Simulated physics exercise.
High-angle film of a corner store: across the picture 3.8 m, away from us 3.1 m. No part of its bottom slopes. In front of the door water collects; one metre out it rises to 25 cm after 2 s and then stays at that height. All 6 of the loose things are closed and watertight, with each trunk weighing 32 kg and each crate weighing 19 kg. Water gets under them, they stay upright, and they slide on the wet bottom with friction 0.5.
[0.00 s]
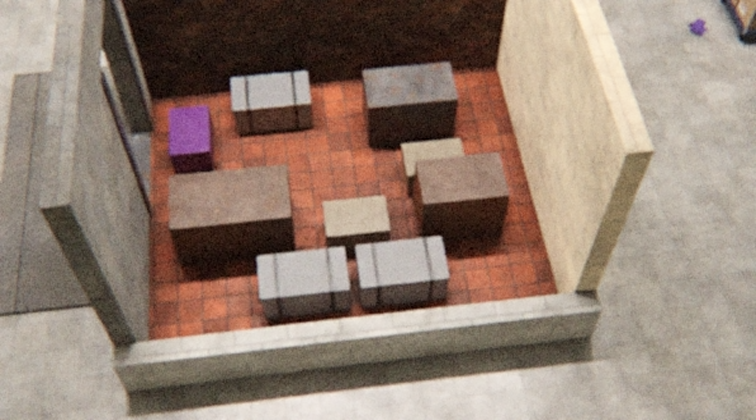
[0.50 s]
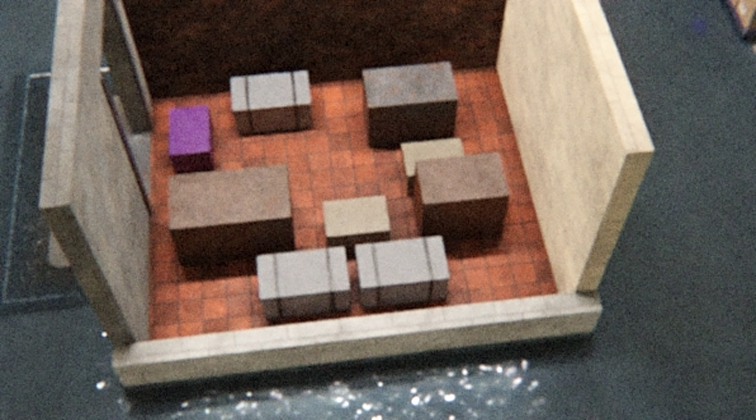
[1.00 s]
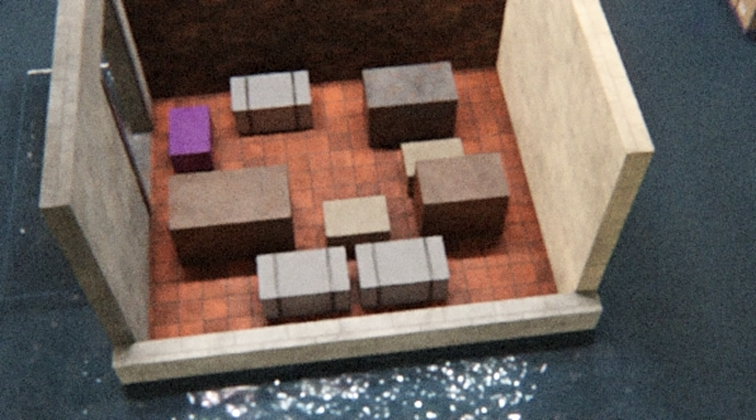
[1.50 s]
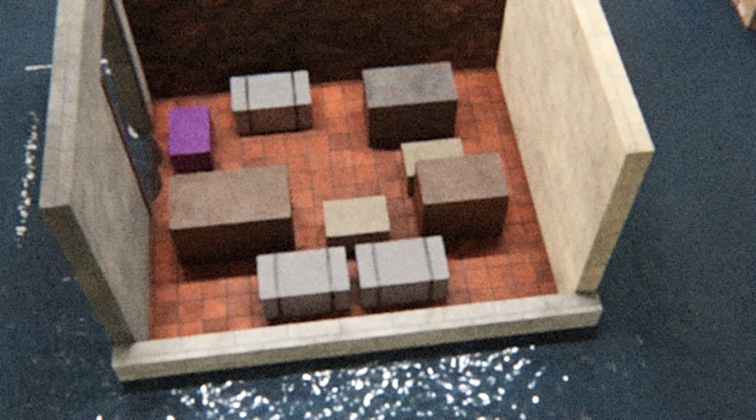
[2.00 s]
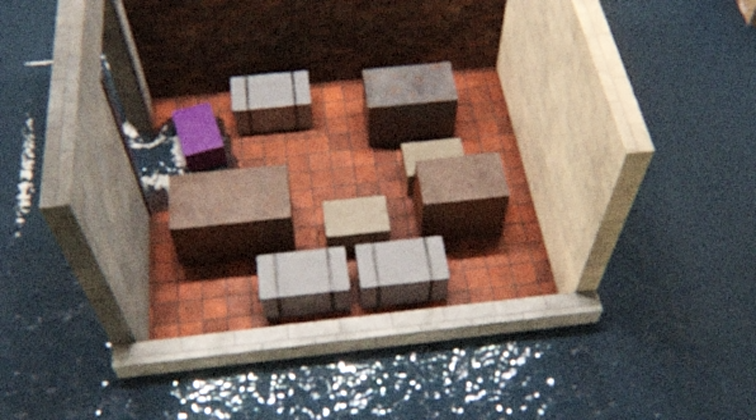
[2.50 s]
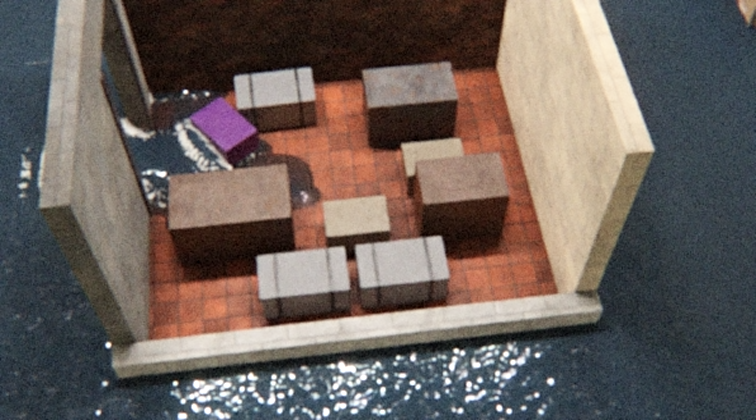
A roofless corner store with pale side walls, a dark brown back wall and a red tiled floor is seen from high above, the view never moving. A purple crate sits at the left by the doorway, among brown blocks, grey strapped boxes and low beige ones. Dark water surrounds the building, then enters through the doorway, turning the purple crate and pushing it right, while the grey box behind shifts slightly.
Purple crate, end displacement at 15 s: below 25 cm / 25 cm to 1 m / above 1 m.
Result: A long trip.
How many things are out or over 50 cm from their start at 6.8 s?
By my reckoning, 3.
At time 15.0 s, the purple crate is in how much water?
Somewhere close to 23 cm.
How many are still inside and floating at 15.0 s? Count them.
6.
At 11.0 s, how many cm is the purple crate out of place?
Close to 250 cm.
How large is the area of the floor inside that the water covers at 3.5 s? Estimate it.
My estimate is roughly 5.0 m2.
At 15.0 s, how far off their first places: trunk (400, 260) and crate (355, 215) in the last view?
Respectively 120 and 40 centimetres.
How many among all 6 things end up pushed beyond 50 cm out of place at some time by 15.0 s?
6.
After 3.5 s the purple crate is near (234, 118), 0.5 m from its start, aground; 0 afloat.
After 6.8 s the purple crate is near (394, 186), 2.2 m from its start, afloat; 3 afloat.
After 11.0 s the purple crate is near (364, 274), 2.5 m from its start, afloat; 6 afloat.
After 15.0 s the purple crate is near (368, 271), 2.5 m from its start, afloat; 6 afloat.
